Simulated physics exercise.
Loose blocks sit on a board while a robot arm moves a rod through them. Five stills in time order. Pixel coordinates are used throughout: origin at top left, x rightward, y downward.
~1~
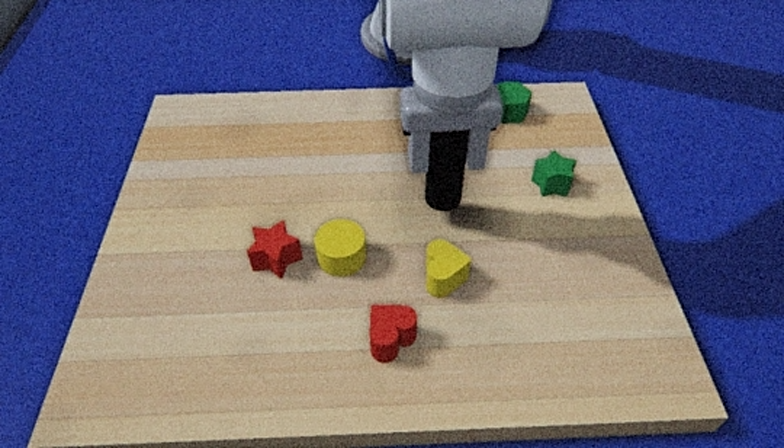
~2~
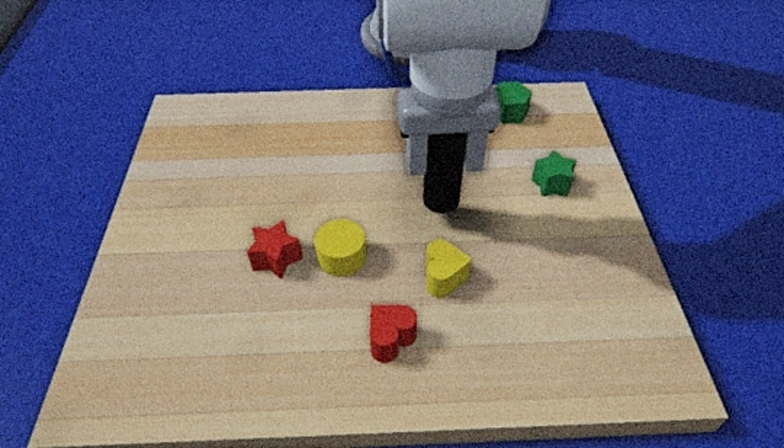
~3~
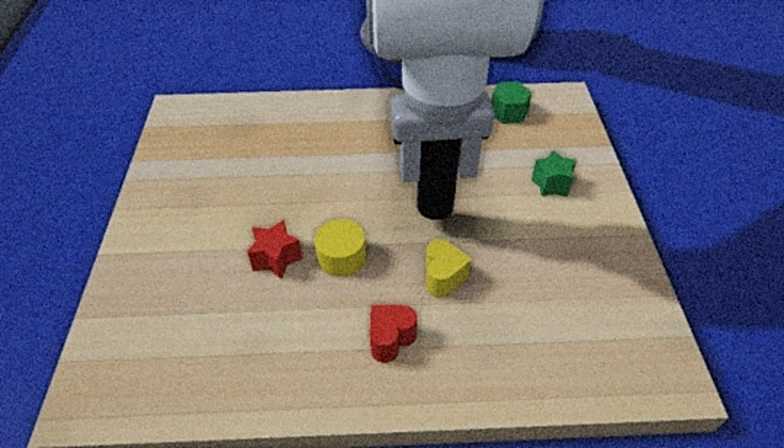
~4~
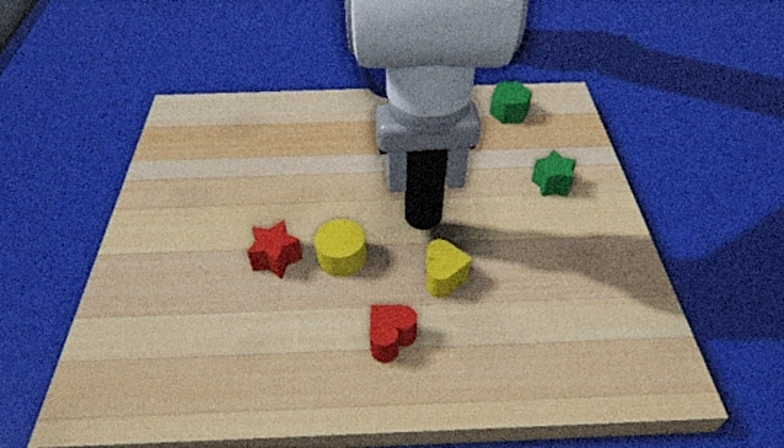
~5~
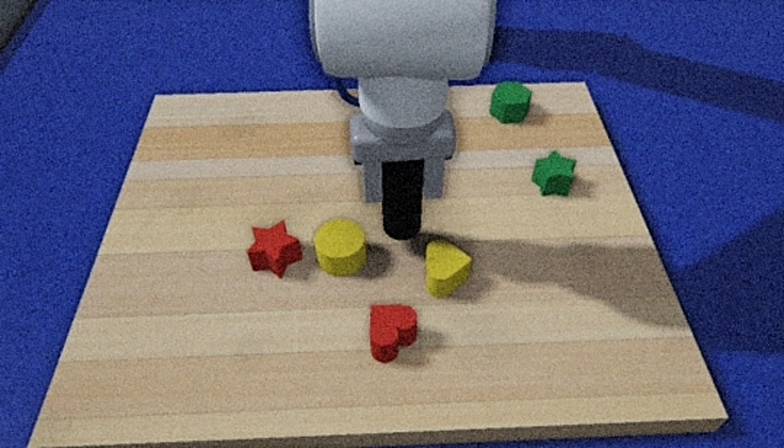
A grey robot arm holding a black rod reaches over a wooden board on a blue surface, seen from above at an angle by a still camera. A red star, yellow circle, yellow heart and red heart sit around the middle, with two green blocks at upper right. The rod barely shifts at first, then slides left and slightly nearer, while every block stays still.
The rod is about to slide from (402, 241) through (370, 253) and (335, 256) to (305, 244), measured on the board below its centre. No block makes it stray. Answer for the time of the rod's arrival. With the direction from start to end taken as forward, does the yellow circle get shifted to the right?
My answer is no.
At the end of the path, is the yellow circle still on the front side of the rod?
No
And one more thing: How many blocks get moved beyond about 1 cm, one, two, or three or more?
It shifts two blocks.
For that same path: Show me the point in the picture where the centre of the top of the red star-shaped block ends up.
I'd place it at (229, 243), taking the centre of its top.
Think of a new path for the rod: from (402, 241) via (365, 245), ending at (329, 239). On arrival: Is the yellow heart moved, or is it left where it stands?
It will remain on its spot.
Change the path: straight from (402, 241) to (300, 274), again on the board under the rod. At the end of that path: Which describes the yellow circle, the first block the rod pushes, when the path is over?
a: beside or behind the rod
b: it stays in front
Correct choice: B.
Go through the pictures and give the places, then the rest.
The first picture shows lower end of the rod at (443, 200), tops of blocks, red star-shaped block at (272, 239), yellow circle at (340, 238), yellow heart at (445, 259).
The second picture shows rod at (441, 202), blocks as before.
The third picture shows rod at (435, 208), blocks as before.
The fourth picture shows rod at (423, 218), blocks as before.
The fifth picture shows rod at (402, 228), red star-shaped block at (272, 239), yellow circle at (340, 238), yellow heart at (445, 259).
On the path given first. One third of the way, rod at (368, 240); yellow circle at (323, 242).
Two thirds of the way, rod at (332, 243); red star-shaped block at (241, 241), turned 35° clockwise; yellow circle at (288, 250).
At the end, rod at (302, 230); red star-shaped block at (229, 243), turned 50° clockwise; yellow circle at (269, 252); yellow heart not moved.
